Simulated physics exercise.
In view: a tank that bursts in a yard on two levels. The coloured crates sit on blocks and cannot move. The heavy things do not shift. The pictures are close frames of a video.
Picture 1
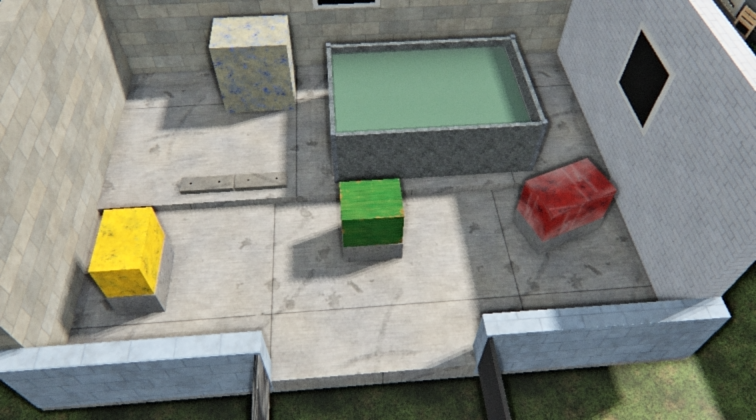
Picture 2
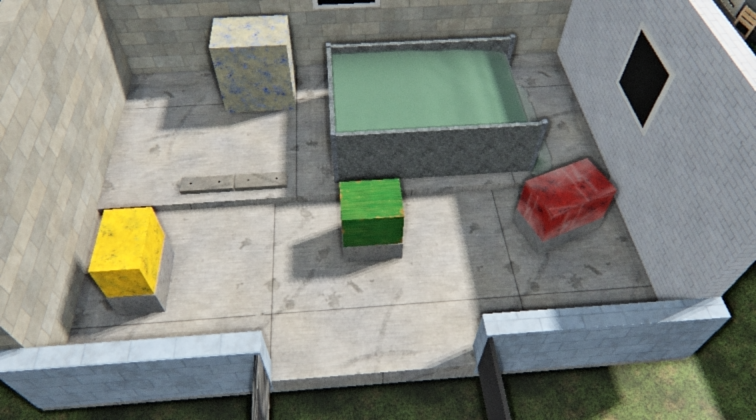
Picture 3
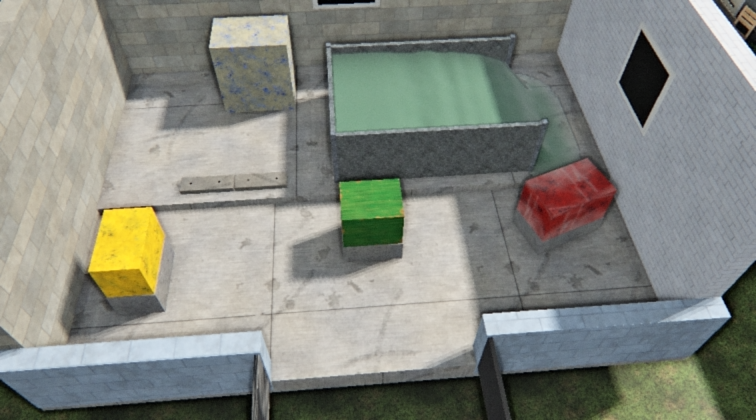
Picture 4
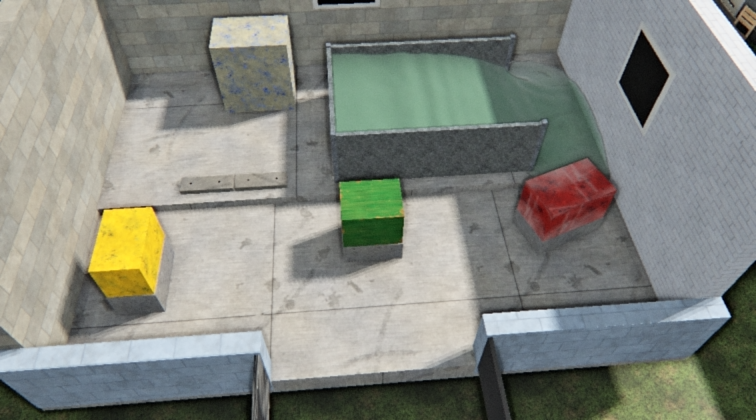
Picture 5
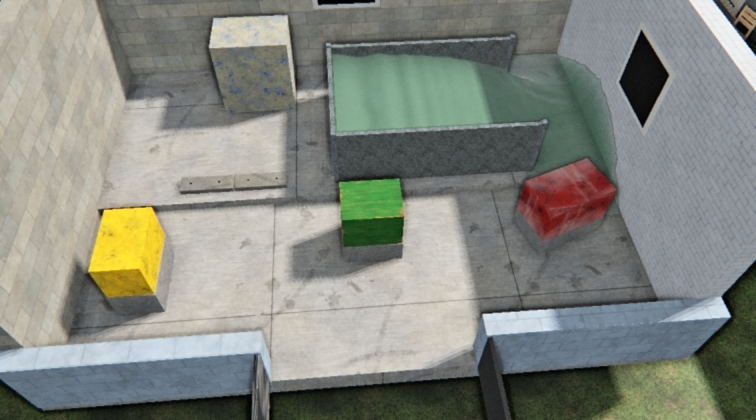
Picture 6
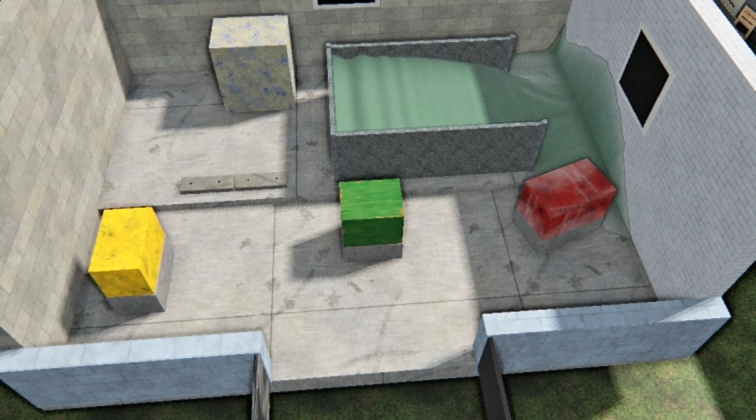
In a walled yard, a stone tank losing its right side and green water pouring out, spreading against the right wall behind a red block.
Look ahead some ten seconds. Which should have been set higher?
The red crate gets wet; the yellow crate stays dry; the green crate stays dry.
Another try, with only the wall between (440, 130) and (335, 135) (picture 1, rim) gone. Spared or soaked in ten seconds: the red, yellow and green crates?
Then: The red crate is spared, the yellow crate escapes it, the green crate gets wet.
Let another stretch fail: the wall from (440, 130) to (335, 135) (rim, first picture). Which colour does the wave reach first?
That is the one in green.
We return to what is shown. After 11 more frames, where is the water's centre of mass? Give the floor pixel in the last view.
Roughly at (489, 139).
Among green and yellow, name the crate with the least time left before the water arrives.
That is the green one.
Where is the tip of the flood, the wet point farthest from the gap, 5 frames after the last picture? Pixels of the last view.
I would point to (659, 330).
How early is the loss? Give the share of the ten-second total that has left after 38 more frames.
Some 15 per cent.
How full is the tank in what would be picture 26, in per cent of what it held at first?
Some 28 per cent.
A moment on, water covers 20 % of the floor; the red crate water round its plinth, the yellow crate not reached, the green crate not reached.
Next, water covers 30 % of the floor; the red crate water round its plinth, the yellow crate not reached, the green crate not reached.
Then, water covers 70 % of the floor; the red crate water round its plinth, the yellow crate water round its plinth, the green crate water round its plinth.
Later, water covers 95 % of the floor; the red crate water round its plinth, the yellow crate water round its plinth, the green crate water round its plinth.
In the end, water covers 100 % of the floor; the red crate was topped, the yellow crate stayed above the water, the green crate stayed above the water.
